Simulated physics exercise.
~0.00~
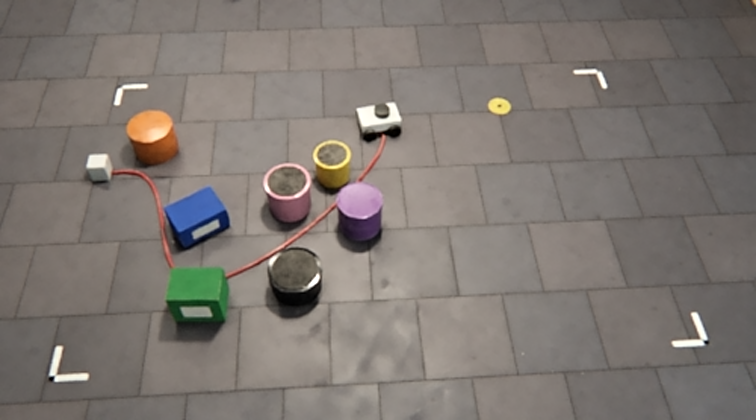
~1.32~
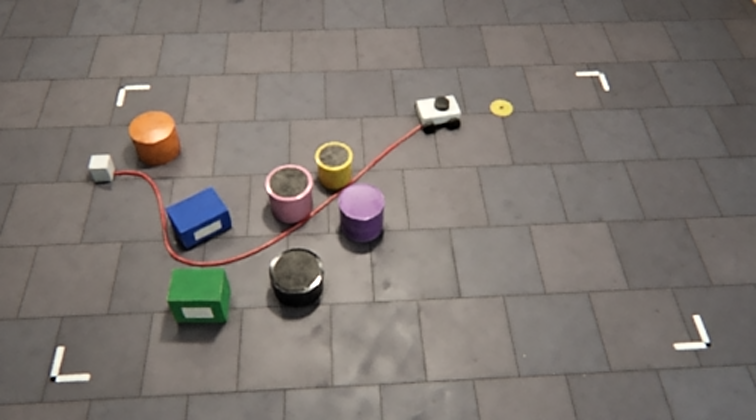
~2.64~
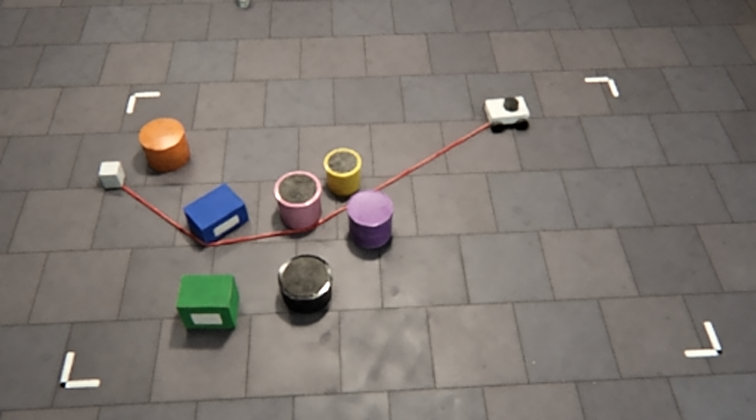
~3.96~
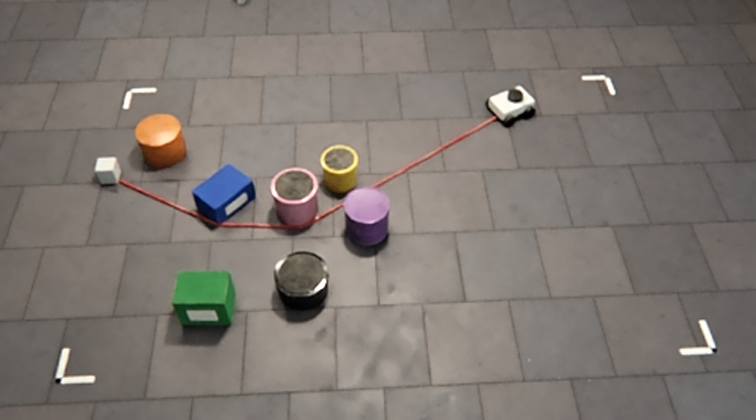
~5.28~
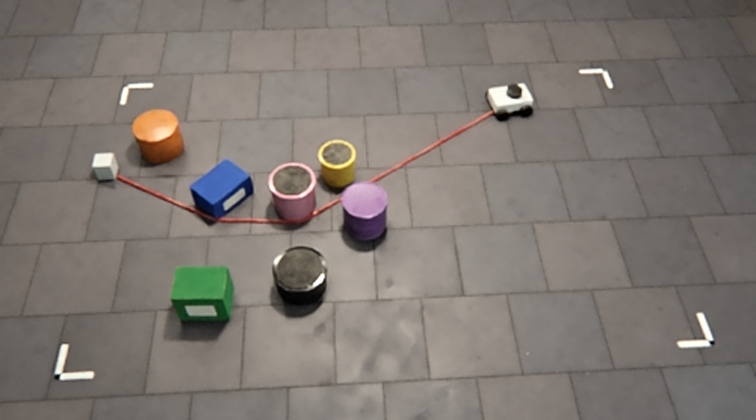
A small white cart trails a thin red cord across a grey tiled floor, seen from above by a slightly swaying camera. The cord runs from a pale block at the left, near an orange tub, past blue and green boxes and among pink, yellow, purple and black pots. The cart rolls right, over the yellow disc, drawing the cord away from the green box. As the cord tightens against the blue box and pink pot, the box shifts slightly up and right, turning a little. The cart stops at upper right, the cord stretched and the other containers in place.
